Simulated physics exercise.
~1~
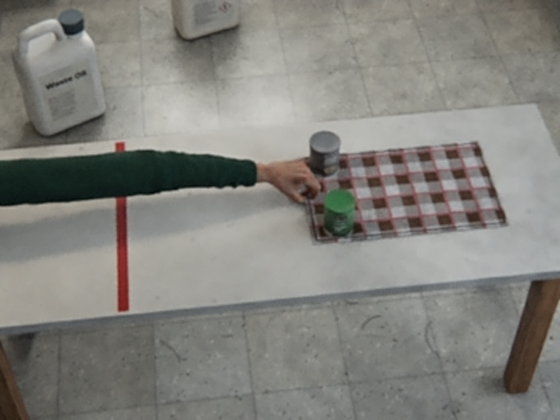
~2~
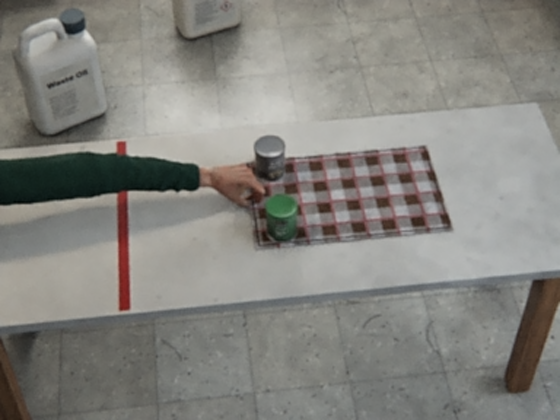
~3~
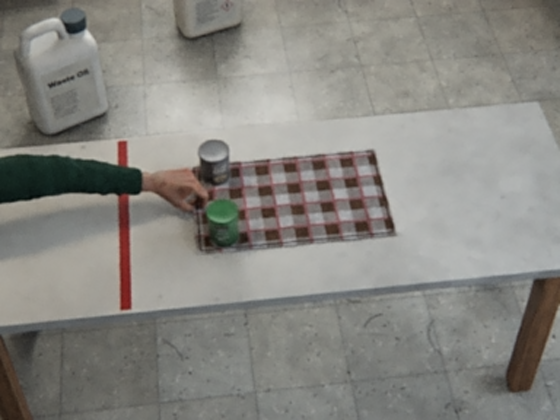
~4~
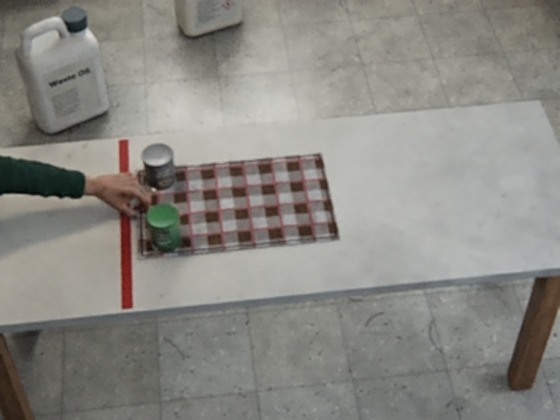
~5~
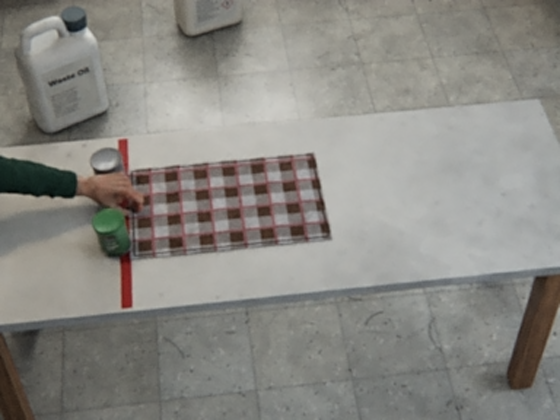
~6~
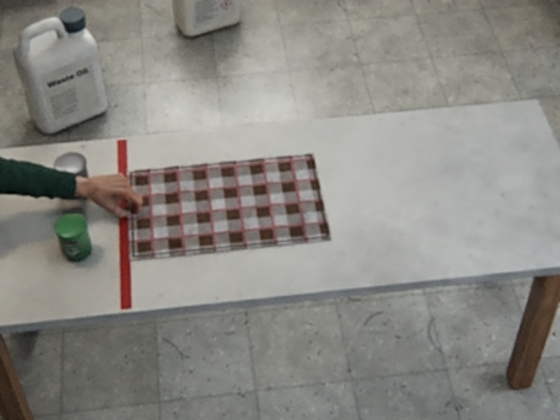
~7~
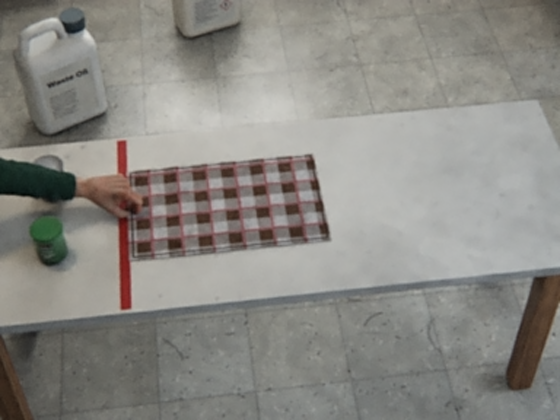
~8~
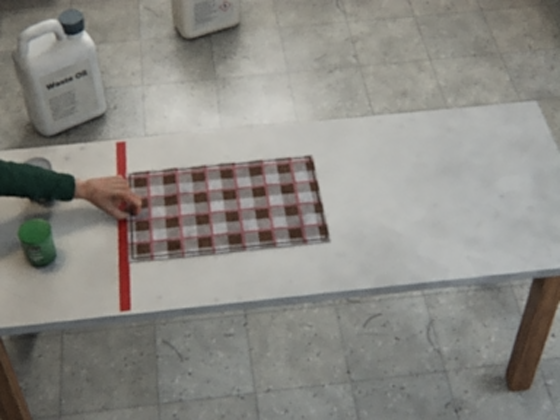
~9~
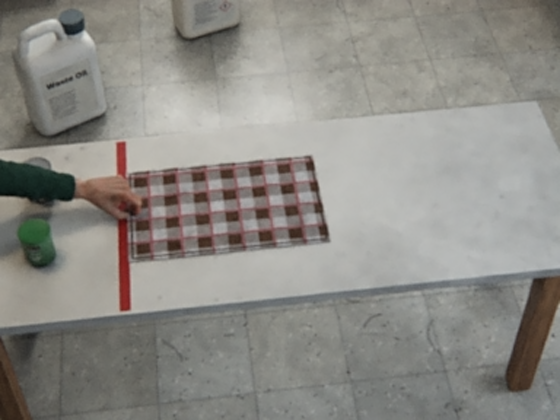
A hand dragged a brown checked cloth carrying a grey tin and a green tin left along a table, and when the cloth stopped at a strip of red tape, both tins slid off its front, crossed the tape and came to rest upright beyond it.
